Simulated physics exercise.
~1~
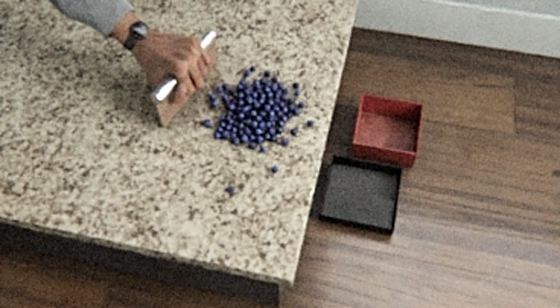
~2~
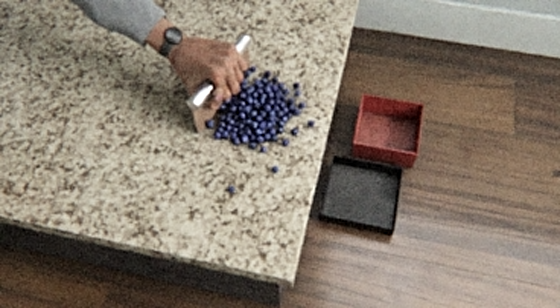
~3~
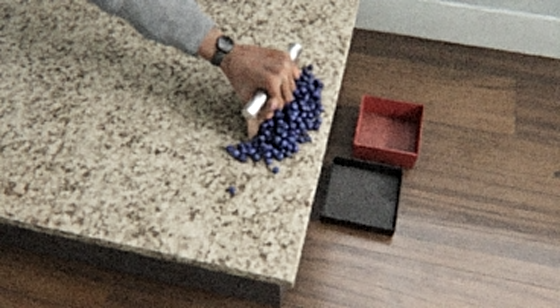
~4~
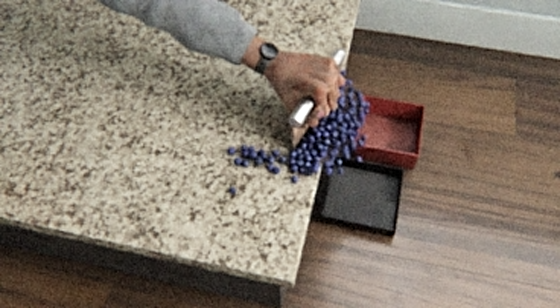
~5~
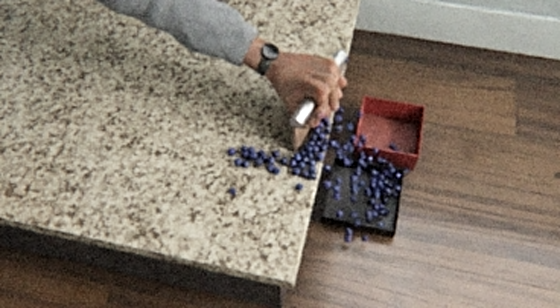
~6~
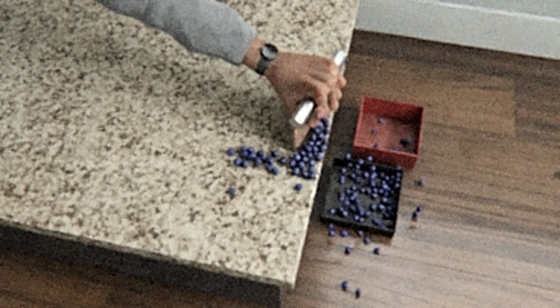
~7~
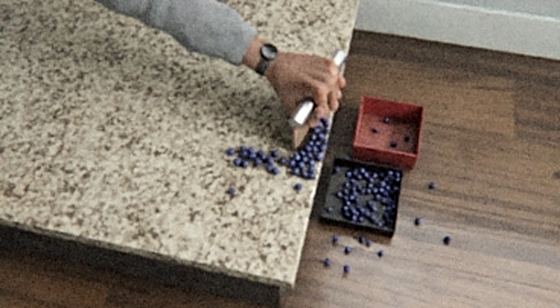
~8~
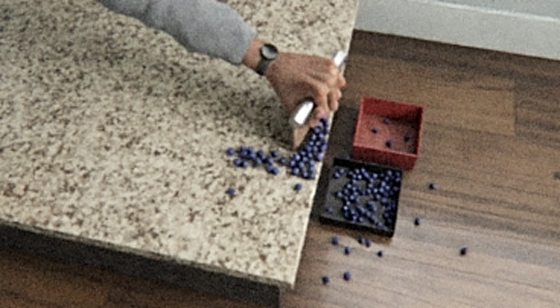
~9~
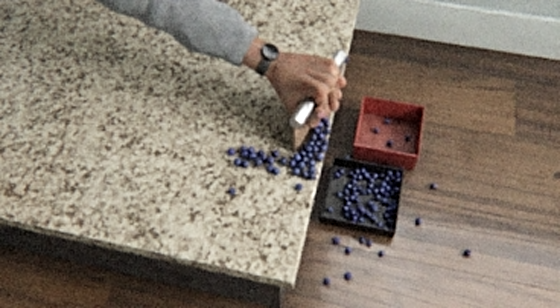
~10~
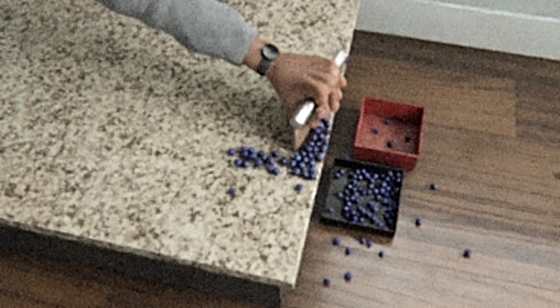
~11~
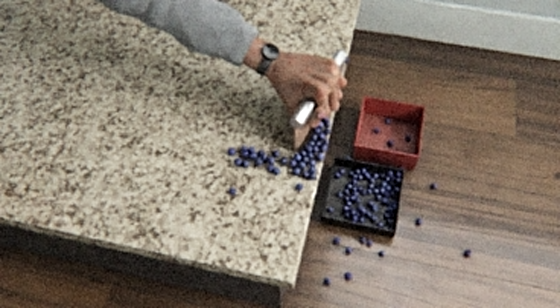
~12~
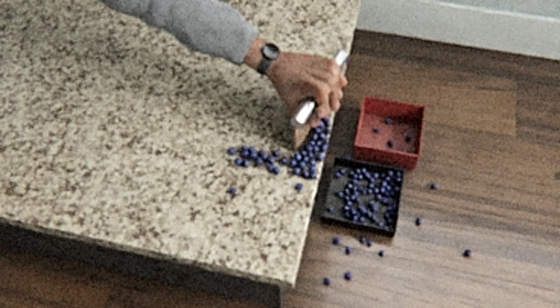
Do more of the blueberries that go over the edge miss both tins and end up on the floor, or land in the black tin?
More of them land in the black tin. Only a small share miss and lie on the floor, and just a few end up in the red tin.
